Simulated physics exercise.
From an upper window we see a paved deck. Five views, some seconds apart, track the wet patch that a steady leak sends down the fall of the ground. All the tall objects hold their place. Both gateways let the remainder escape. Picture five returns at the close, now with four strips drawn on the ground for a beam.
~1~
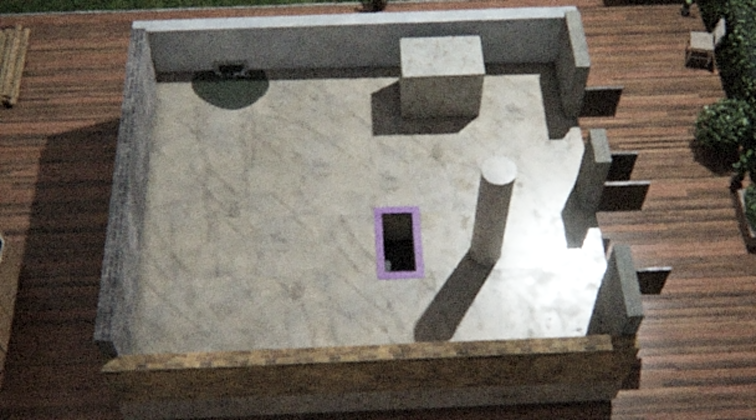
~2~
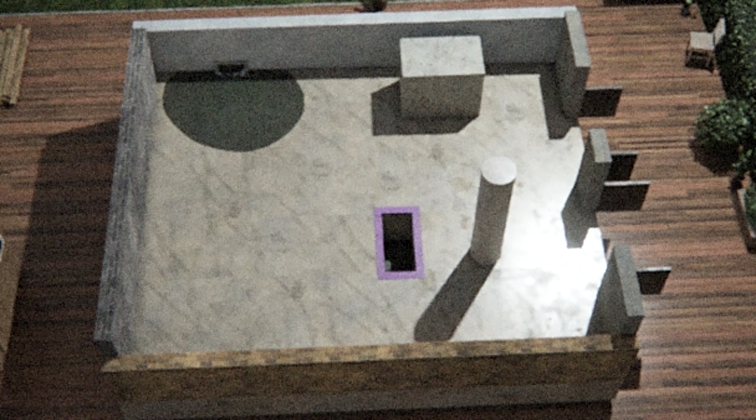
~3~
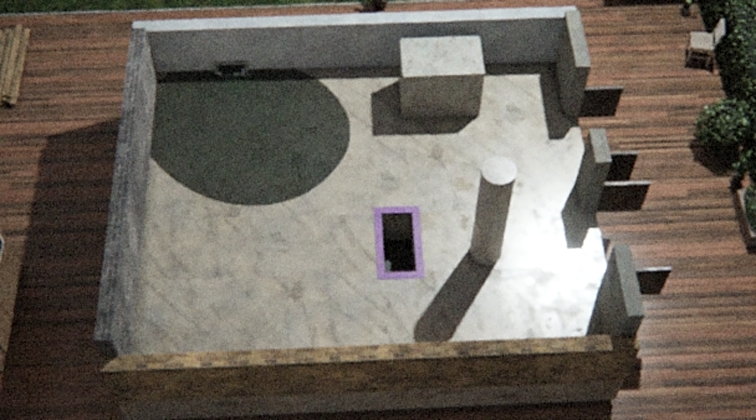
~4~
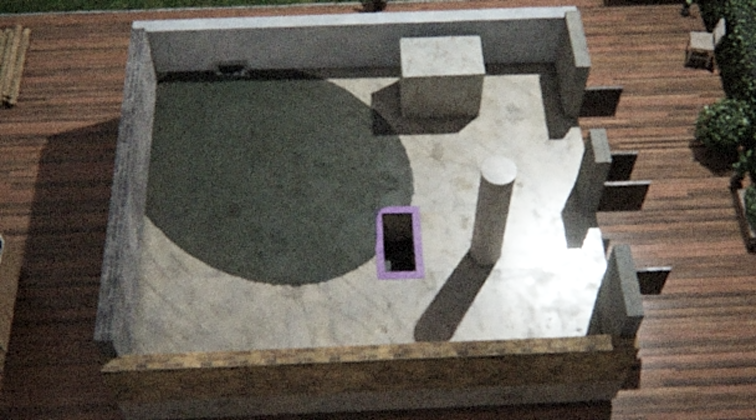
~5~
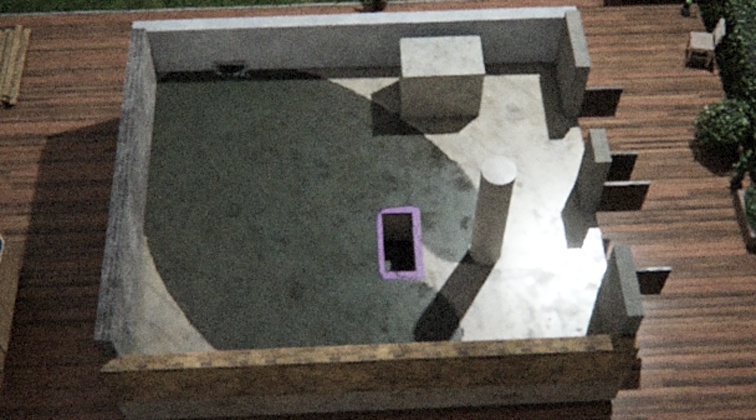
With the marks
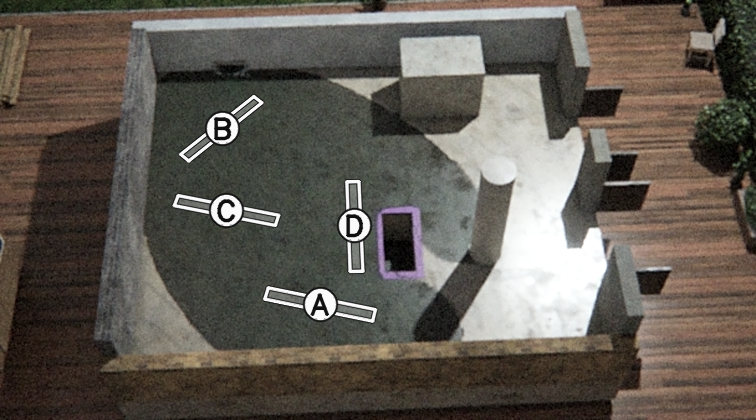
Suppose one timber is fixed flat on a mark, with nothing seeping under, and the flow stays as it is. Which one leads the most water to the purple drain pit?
C works best here.
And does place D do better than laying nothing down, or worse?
Worse.
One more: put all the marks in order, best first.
C, A, B, D.
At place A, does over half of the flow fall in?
No.
On the marked copy, A from (266, 293) to (374, 315); B from (184, 157) to (257, 99); C from (176, 200) to (277, 220); D from (356, 271) to (352, 181).
With A, about 28 % of the stream goes into the purple drain pit, about 69 % out by the gates.
With B, about 13 % of the stream goes into the purple drain pit, about 81 % out by the gates.
With C, about 49 % of the stream goes into the purple drain pit, about 46 % out by the gates.
With D, about 6 % of the stream goes into the purple drain pit, about 88 % out by the gates.
